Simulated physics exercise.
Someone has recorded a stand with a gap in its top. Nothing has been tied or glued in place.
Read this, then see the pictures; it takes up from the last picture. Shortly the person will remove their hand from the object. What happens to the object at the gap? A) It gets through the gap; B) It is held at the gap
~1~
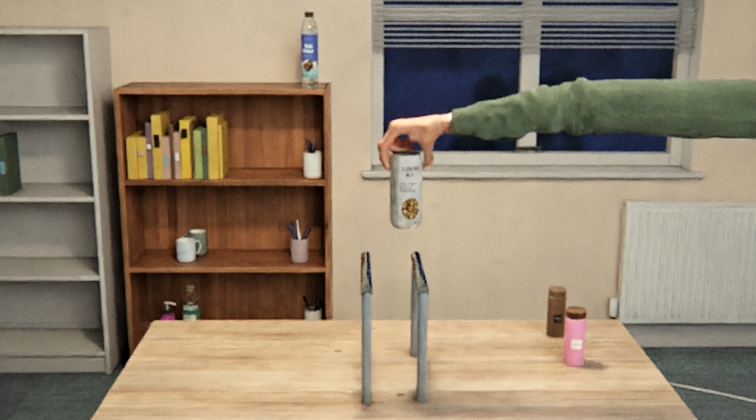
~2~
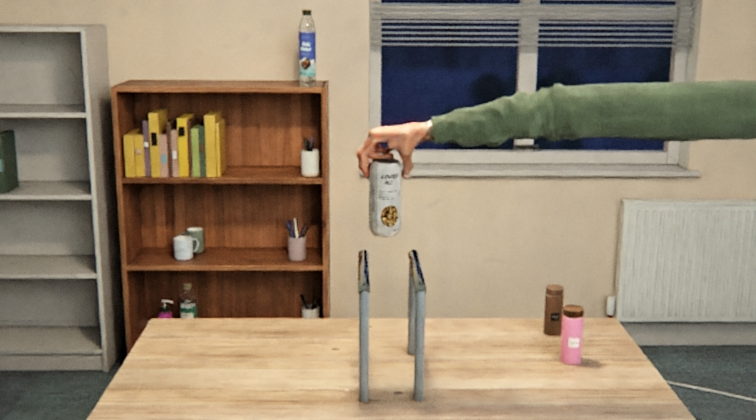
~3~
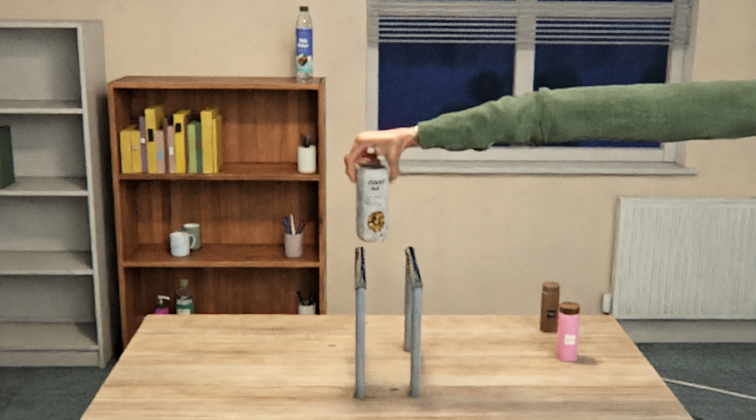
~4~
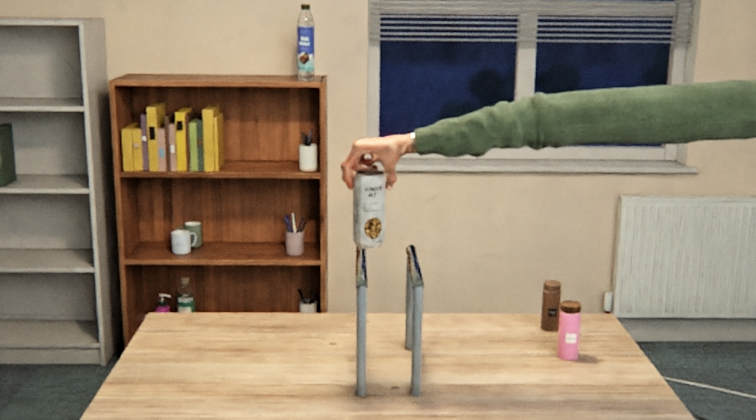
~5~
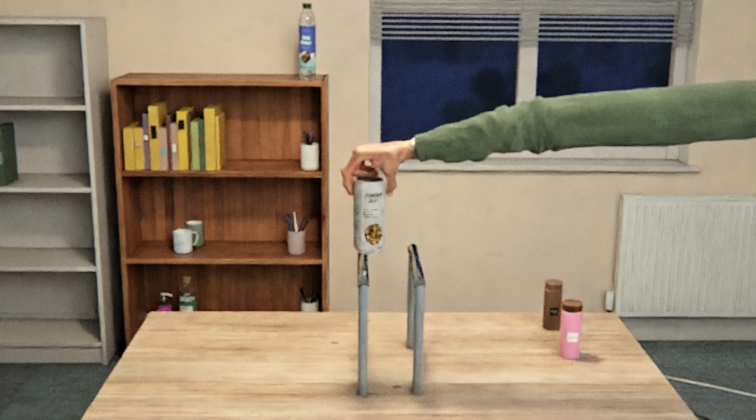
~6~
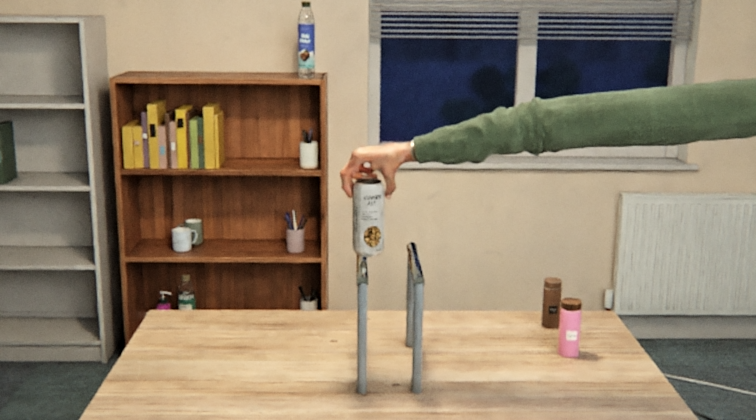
It is held at the gap (B).
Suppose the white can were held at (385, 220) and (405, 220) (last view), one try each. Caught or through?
Through, then Stuck.
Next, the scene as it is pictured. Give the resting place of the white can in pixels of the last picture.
At about (402, 247).
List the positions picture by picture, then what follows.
The first picture shows on its way; white can (406, 190); pink shaker (575, 336).
The second picture shows on its way; white can (385, 198); pink shaker (572, 335).
The third picture shows on its way; white can (372, 203); pink shaker (568, 332).
The fourth picture shows on its way; white can (369, 210); pink shaker (569, 330).
The fifth picture shows on its way; white can (369, 215); pink shaker (571, 329).
The sixth picture shows held still over the gap; white can (369, 218); pink shaker (570, 327).
Then, 0.30 s past the last view, white can rocked 18° from its first pose near (380, 226).
Then, 0.40 s past the last view, white can rocked 53° from its first pose near (398, 241).
Finally, down or leaning hard on the stand or table, white can; the other 2 still in place. Final places as the last picture's camera would see them, white can near (402, 247). The can stays on top.
